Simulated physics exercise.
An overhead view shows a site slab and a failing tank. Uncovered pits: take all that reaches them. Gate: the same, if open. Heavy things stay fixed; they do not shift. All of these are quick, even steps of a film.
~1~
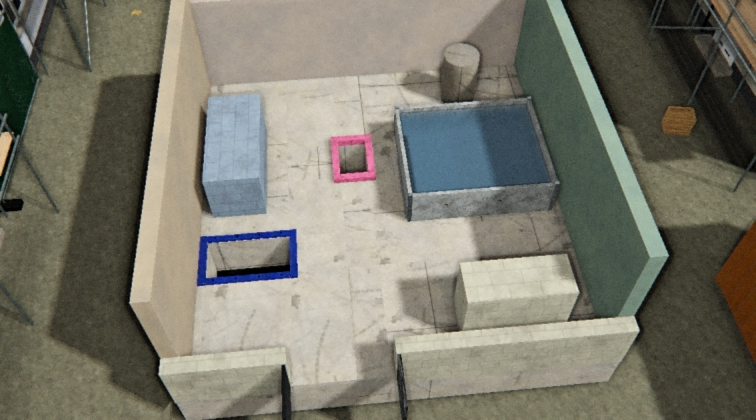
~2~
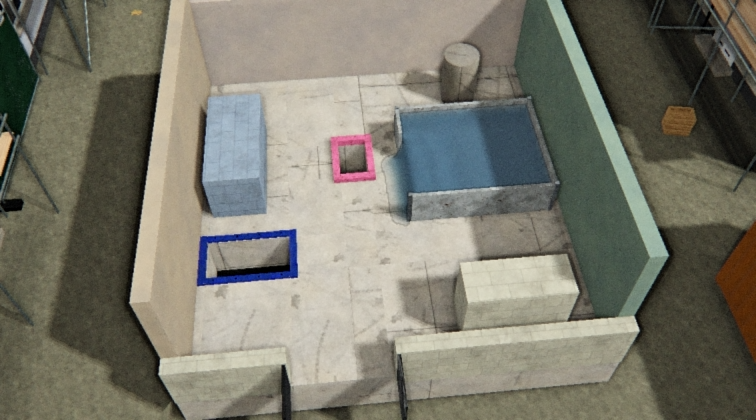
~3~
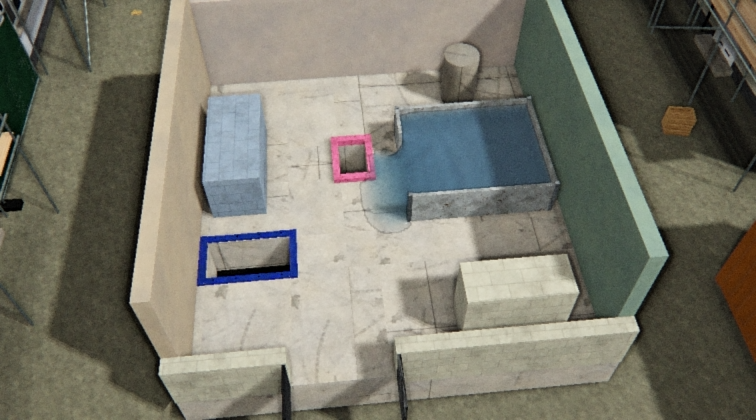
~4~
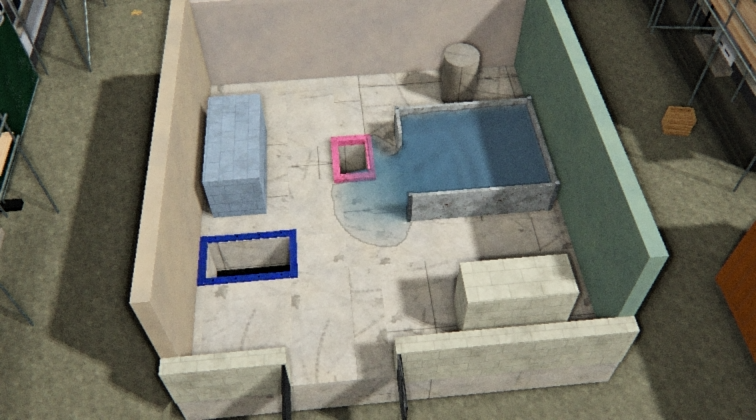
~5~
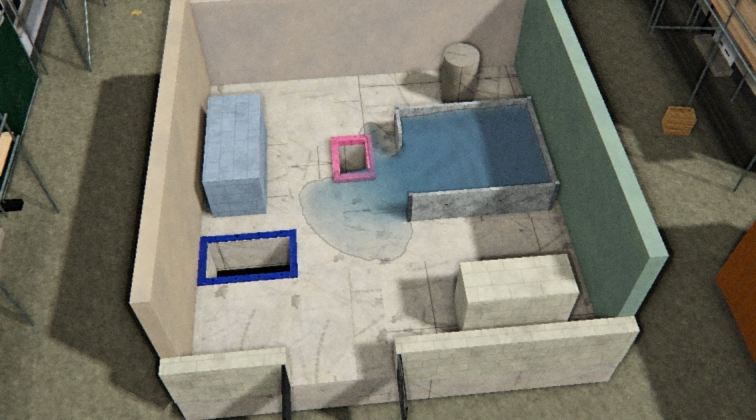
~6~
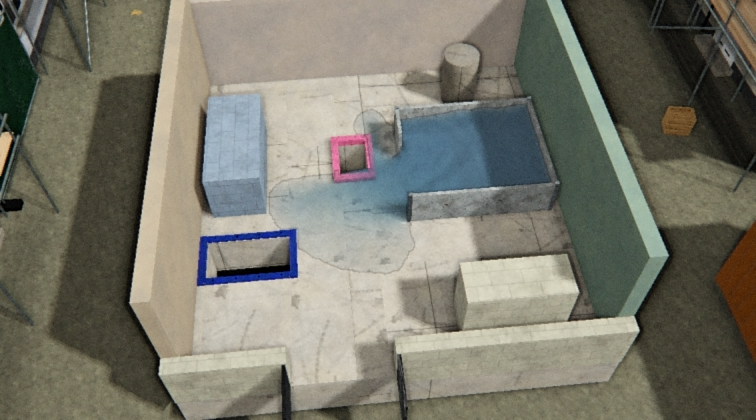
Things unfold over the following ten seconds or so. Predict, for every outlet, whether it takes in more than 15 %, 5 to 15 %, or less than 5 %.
My prediction: The gate takes in 5 to 15 %; the blue pit takes in more than 15 %; the pink pit takes in 5 to 15 %.
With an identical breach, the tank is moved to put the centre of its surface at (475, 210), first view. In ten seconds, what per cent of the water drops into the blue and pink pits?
Shares - blue: 40 in a hundred; pink: 0 in a hundred.
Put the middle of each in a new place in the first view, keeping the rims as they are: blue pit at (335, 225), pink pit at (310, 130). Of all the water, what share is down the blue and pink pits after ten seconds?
The blue pit receives 30 per cent and the pink pit 2 per cent.
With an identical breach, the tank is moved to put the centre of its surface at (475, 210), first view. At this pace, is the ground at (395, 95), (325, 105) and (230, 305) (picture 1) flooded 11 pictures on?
Checking the three spots, I get high and dry, high and dry, swamped.
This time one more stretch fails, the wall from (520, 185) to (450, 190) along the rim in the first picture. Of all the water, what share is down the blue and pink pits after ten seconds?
For blue it's about 15 per cent, and for pink about 0 per cent.
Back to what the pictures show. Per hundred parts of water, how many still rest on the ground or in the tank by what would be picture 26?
Result: Close to 74 %.
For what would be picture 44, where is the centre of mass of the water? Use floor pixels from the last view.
Roughly (369, 178) in the last picture.
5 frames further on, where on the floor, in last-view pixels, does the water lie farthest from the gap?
My estimate: Roughly (200, 255).
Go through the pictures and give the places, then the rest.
In the first picture, still water in the open tank at (473, 147).
In the second picture, water pours out at (406, 181) and has run to (402, 221).
In the third picture, water pours out at (406, 182) and has run to (385, 228).
In the fourth picture, water pours out at (406, 182) and has run to (374, 138).
In the fifth picture, the front is at (305, 201), out from the gap at (406, 182).
In the sixth picture, water pours out at (406, 182) and has run to (274, 209).
A moment on, water covers 25 % of the floor; the gate 0 %, the blue pit 2 %, the pink pit 4 %.
Next, water covers 40 % of the floor; the gate 0 %, the blue pit 7 %, the pink pit 7 %.
Then, water covers 55 % of the floor; the gate 1 %, the blue pit 15 %, the pink pit 9 %.
Later, water covers 70 % of the floor; the gate 3 %, the blue pit 24 %, the pink pit 10 %.
In the end, water covers 80 % of the floor; the gate 9 %, the blue pit 28 %, the pink pit 10 %.
